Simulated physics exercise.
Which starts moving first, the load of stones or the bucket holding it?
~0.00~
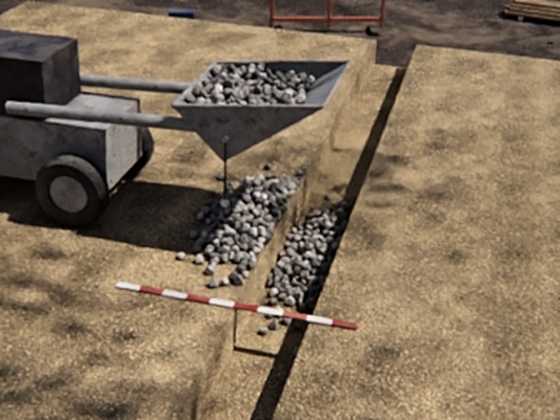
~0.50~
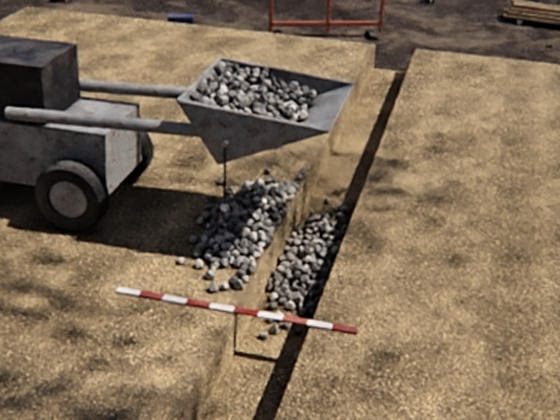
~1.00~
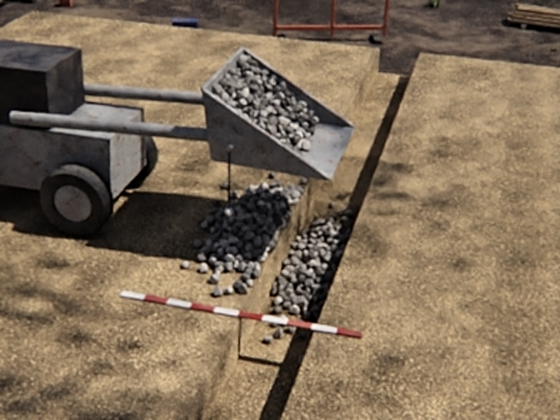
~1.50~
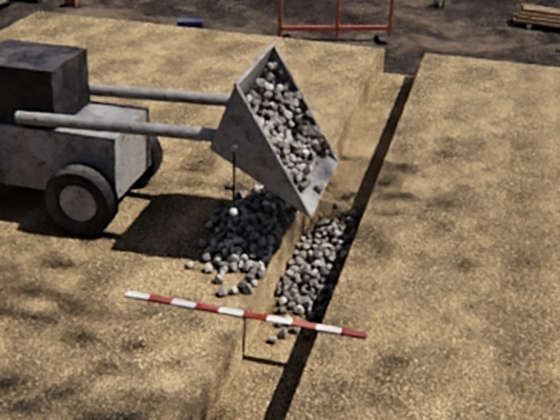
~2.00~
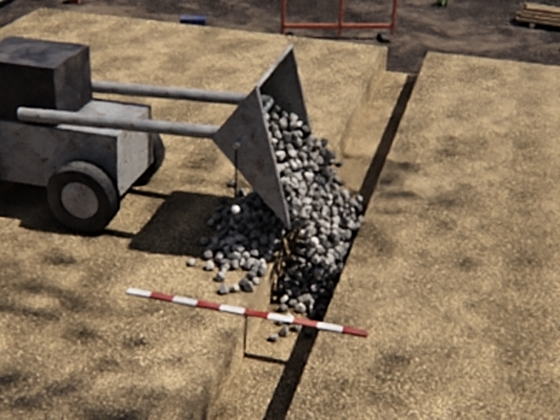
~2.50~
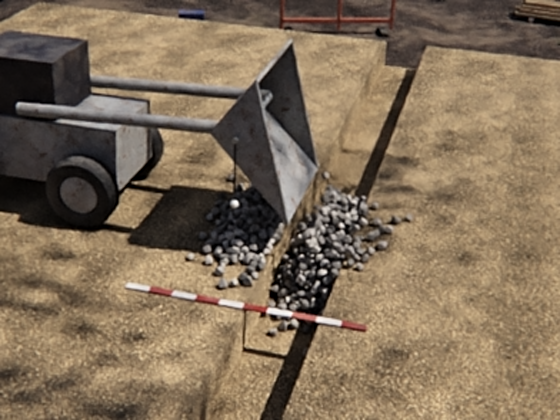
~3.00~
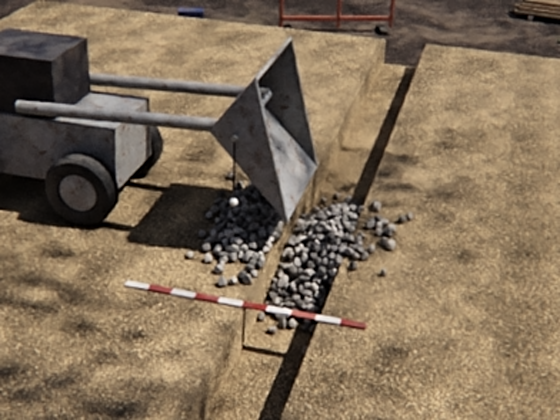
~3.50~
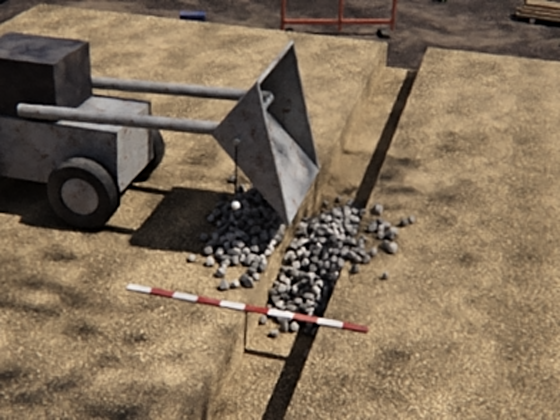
The bucket starts first, tilting forward towards the trench. The stones only begin to slide once it is steeply tipped.
